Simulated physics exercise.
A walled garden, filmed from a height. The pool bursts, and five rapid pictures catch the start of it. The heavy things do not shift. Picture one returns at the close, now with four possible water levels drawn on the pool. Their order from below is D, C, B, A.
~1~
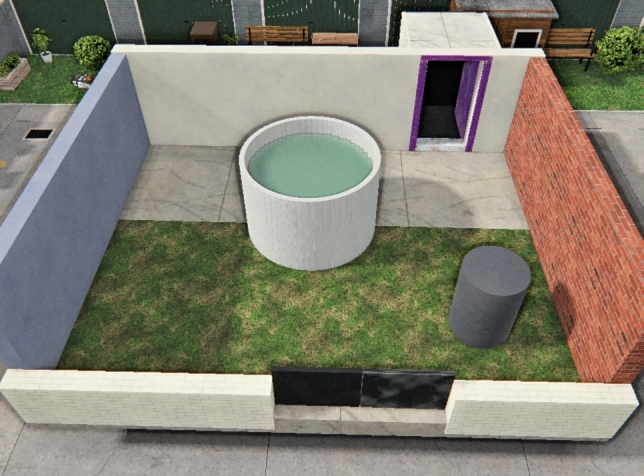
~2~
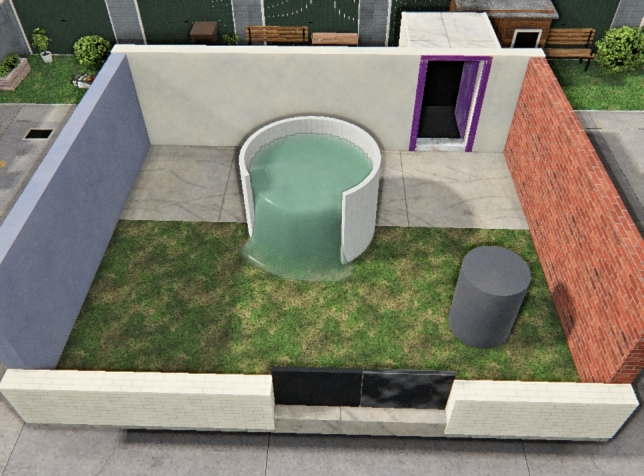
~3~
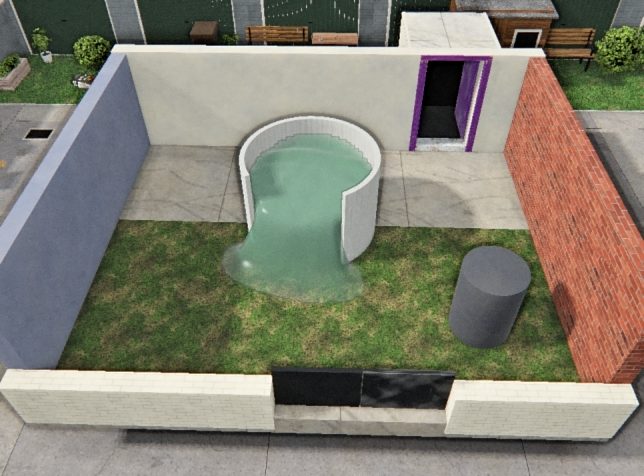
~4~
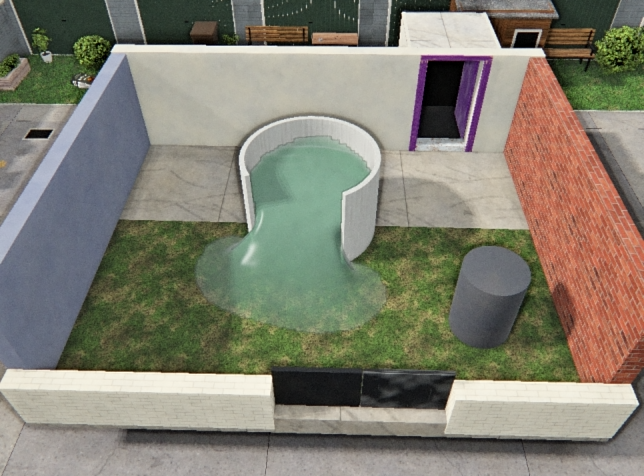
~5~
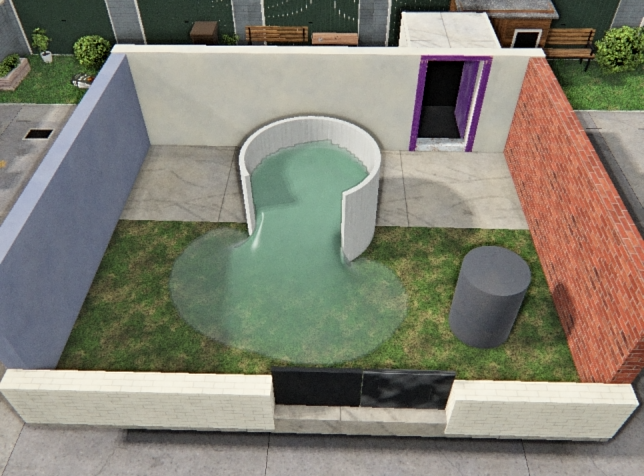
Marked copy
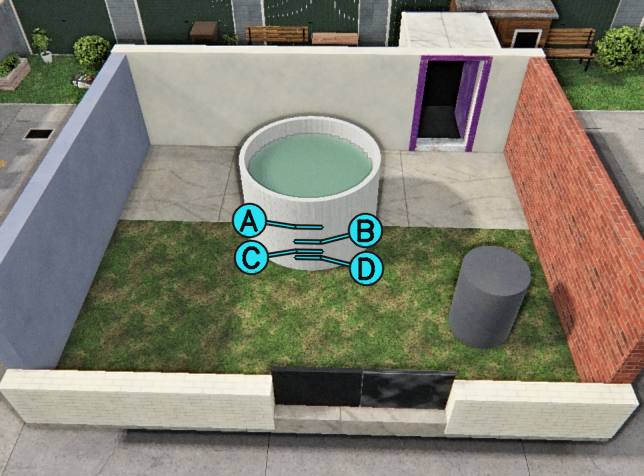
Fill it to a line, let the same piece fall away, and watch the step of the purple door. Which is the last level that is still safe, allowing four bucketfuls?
Use line A.
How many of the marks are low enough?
All of them.
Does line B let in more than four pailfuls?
No, not at all.
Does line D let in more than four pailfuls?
No, that is safe.
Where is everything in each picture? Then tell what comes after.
Water in the pool at rest, its middle at (310, 169); foot of the purple doorway at (440, 151); shut gate at (362, 375), in the first picture.
Front seen at (348, 268), 1 % of the ground wet, in the second picture.
Front seen at (357, 287), 4 % of the ground wet, in the third picture.
Front seen at (379, 301), 10 % of the ground wet, in the fourth picture.
Front seen at (367, 340), 17 % of the ground wet, in the fifth picture.
On the marked copy, A at (307, 227); B at (308, 241); C at (308, 251); D at (308, 257); from the bottom up D, C, B, A.
Choosing A, a bucket or two gets in.
Choosing B, nothing gets over.
Choosing C, nothing gets over.
Choosing D, nothing gets over.
